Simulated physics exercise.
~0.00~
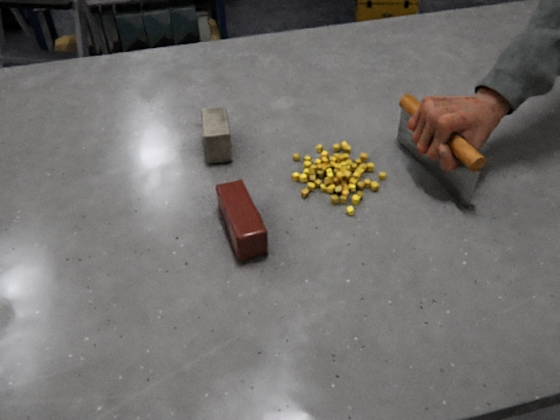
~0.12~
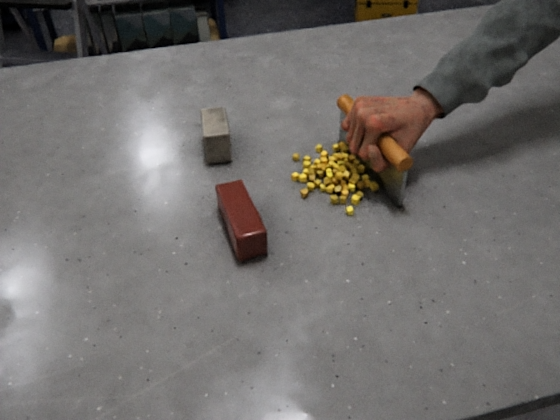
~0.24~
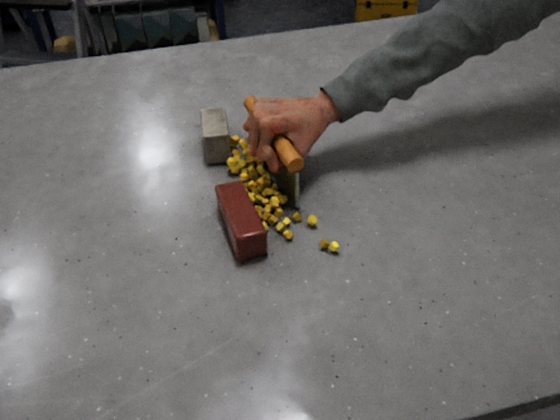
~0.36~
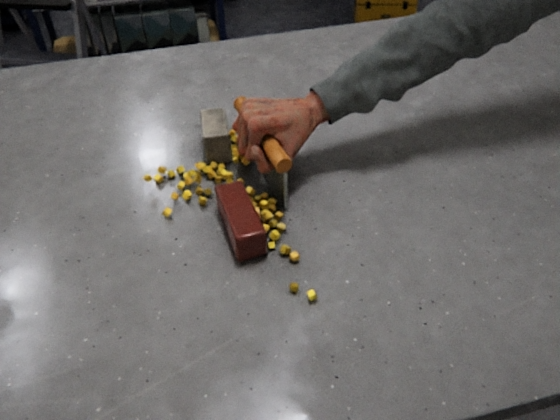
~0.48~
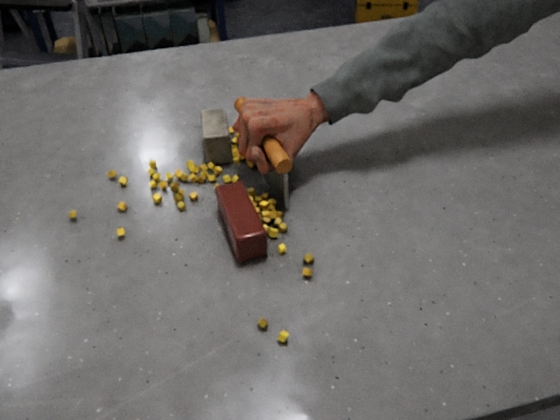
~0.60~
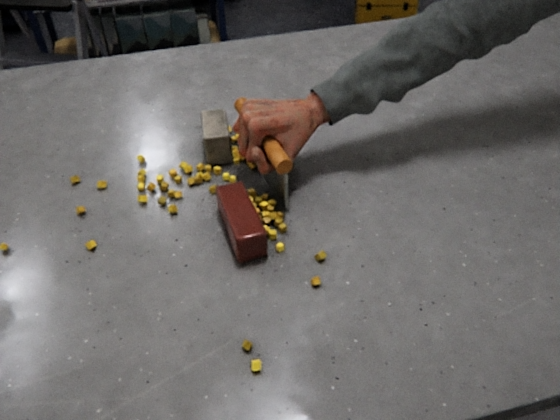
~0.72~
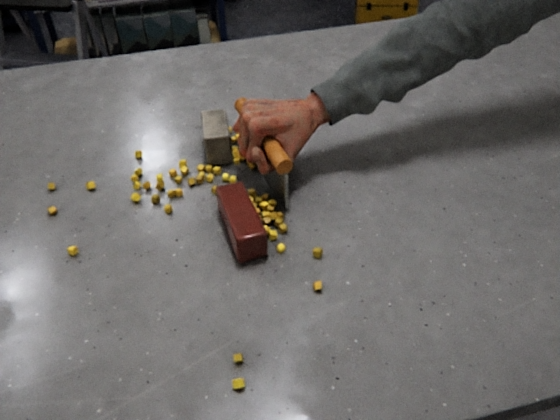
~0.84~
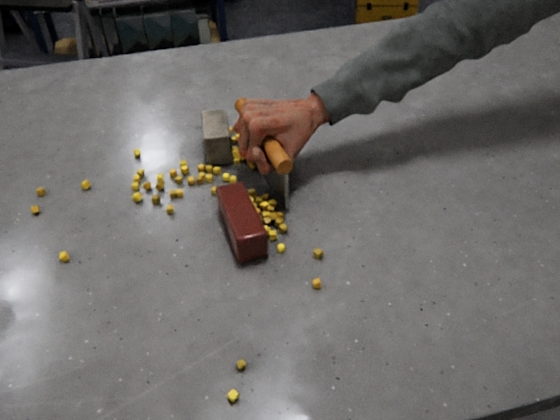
On a smooth grey tabletop, a hand in a grey sleeve holds a scraper with a wooden handle to the right of a loose pile of small yellow cubes. The hand sweeps the blade left into the pile, pushing the cubes toward a grey block and a nearer dark red block. Many bunch up against the blocks as the blade stops just short of them. Others spill through the gap and scatter left, while a few slip around the near end of the red block. Finally, the cubes lie spread beyond the gap, with many still held between blade and blocks.
